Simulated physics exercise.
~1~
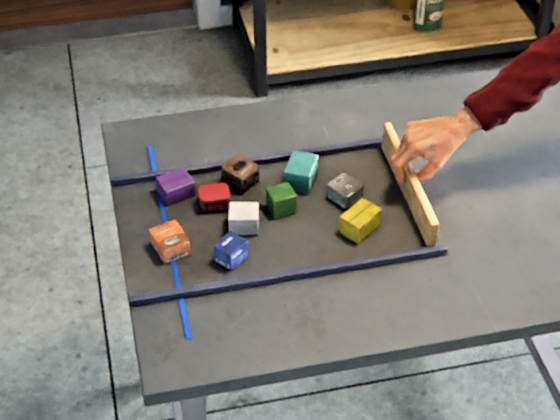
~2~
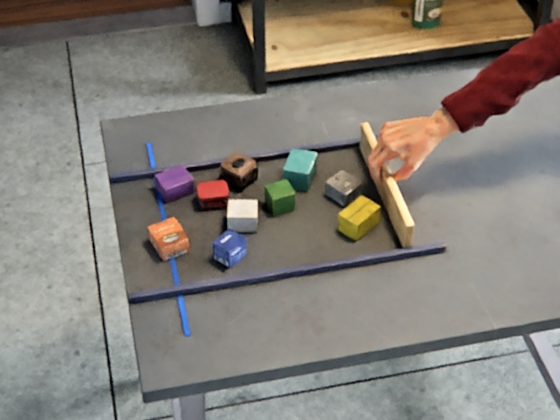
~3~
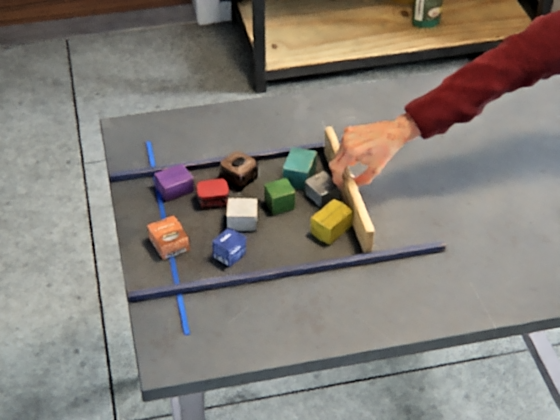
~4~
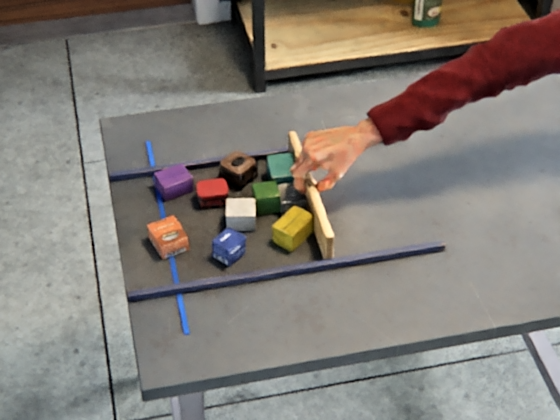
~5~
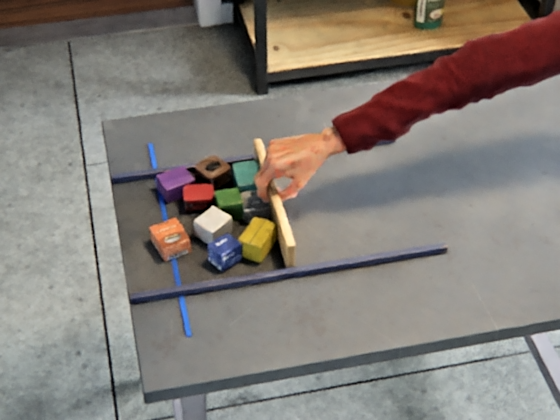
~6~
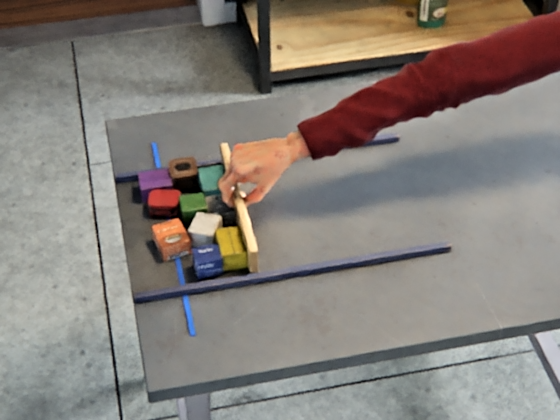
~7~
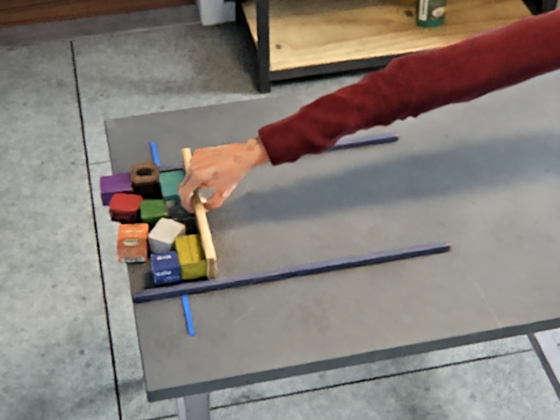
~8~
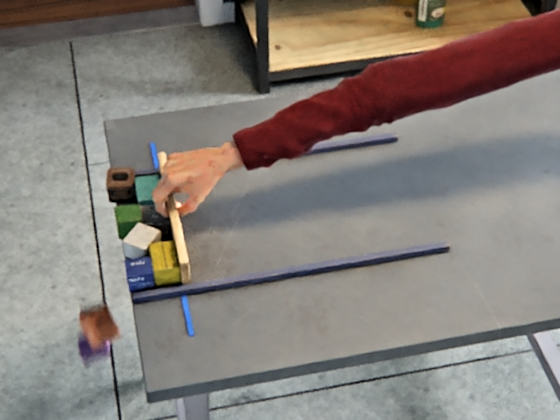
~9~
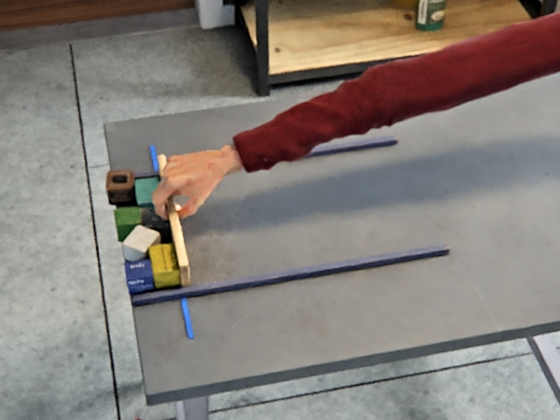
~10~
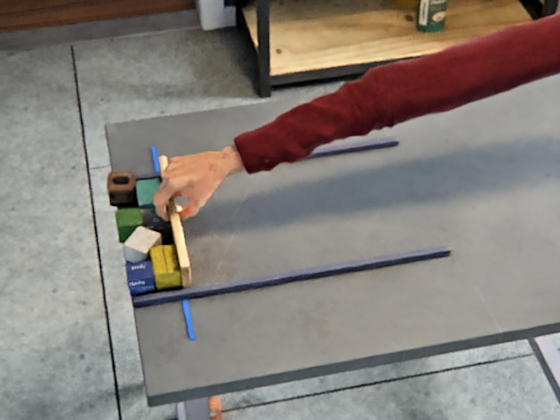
A hand slid an upright wooden board leftward across a grey table, gathering the scattered coloured blocks into a cluster and pushing the purple, red and orange ones off the left edge, then stopped with the rest crowded at the brink.
